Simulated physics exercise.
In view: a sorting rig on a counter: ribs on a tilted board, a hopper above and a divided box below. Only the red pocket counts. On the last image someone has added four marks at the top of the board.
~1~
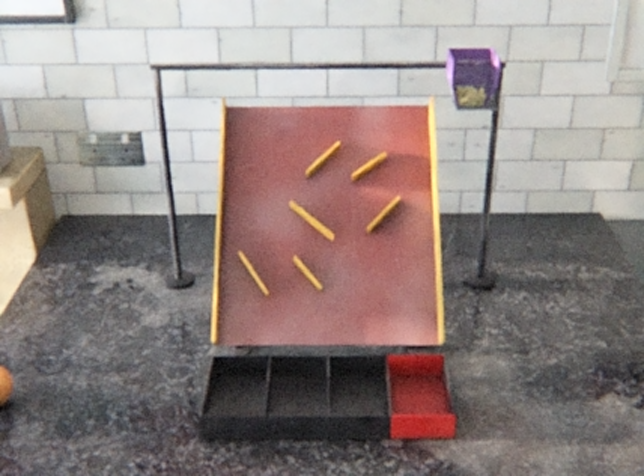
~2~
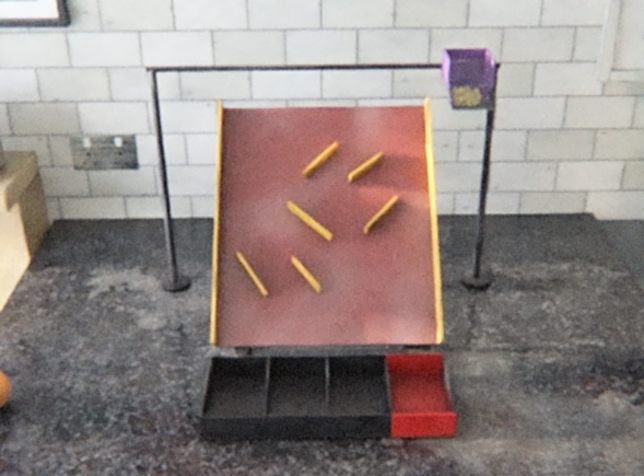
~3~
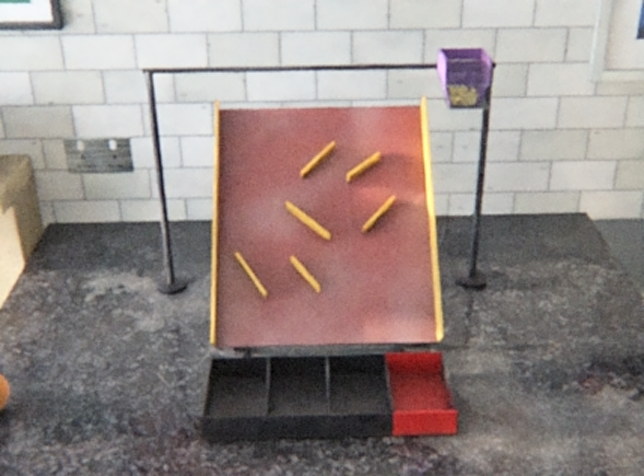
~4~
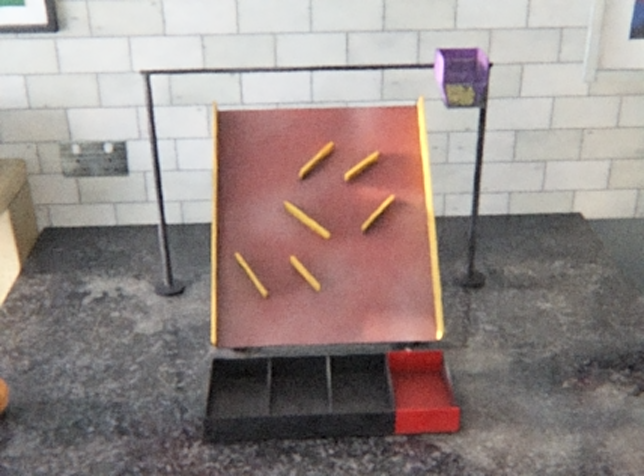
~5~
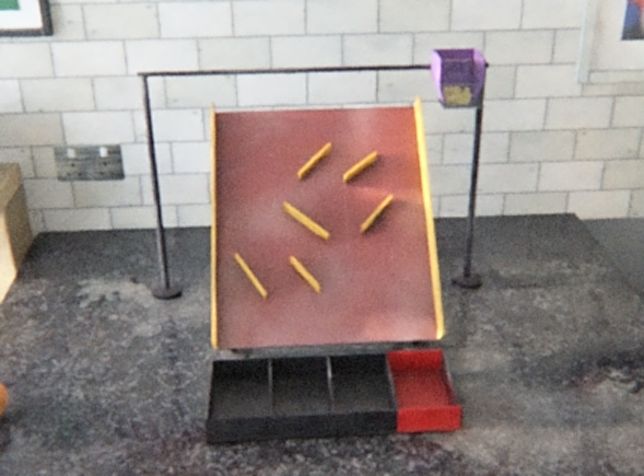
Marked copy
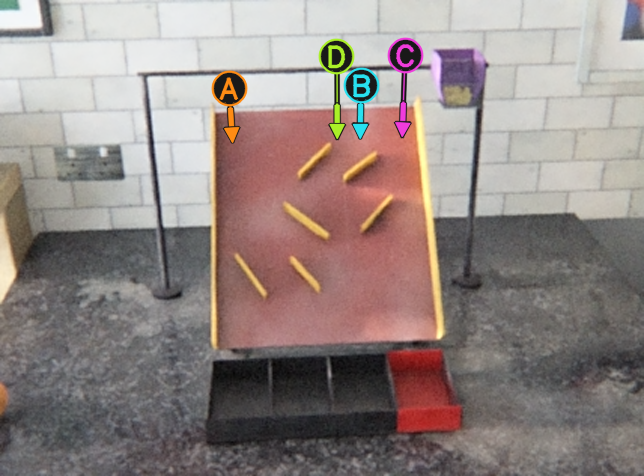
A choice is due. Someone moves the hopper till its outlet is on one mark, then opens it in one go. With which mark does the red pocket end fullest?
C.
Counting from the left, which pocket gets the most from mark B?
The third from the left.
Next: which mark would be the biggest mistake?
That would be A.
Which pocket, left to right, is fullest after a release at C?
The fourth.
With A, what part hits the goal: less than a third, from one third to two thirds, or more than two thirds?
Less than a third.
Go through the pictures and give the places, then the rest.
Hopper near (470, 93), soya beans, door shut, in the first picture.
Ribs (304, 172) to (337, 142), (350, 175) to (382, 152), in the second picture.
Ribs (286, 202) to (330, 235), (364, 227) to (394, 196), in the third picture.
Ribs (236, 253) to (266, 294), (292, 256) to (320, 287), in the fourth picture.
Red pocket near (429, 418), number 4 of 4 from the left, in the fifth picture.
On the marked copy, mark A meets the board at (232, 136); mark B meets the board at (360, 133); mark C meets the board at (402, 131); mark D meets the board at (337, 133).
For mark A, none at all in the red pocket, all but a few in other pockets, a small share outside the box.
For mark B, close to a third in the red pocket, close to two thirds in other pockets, only a few outside the box.
For mark C, the bulk in the red pocket, a small share in other pockets, a small share outside the box.
For mark D, close to a quarter in the red pocket, the bulk in other pockets.
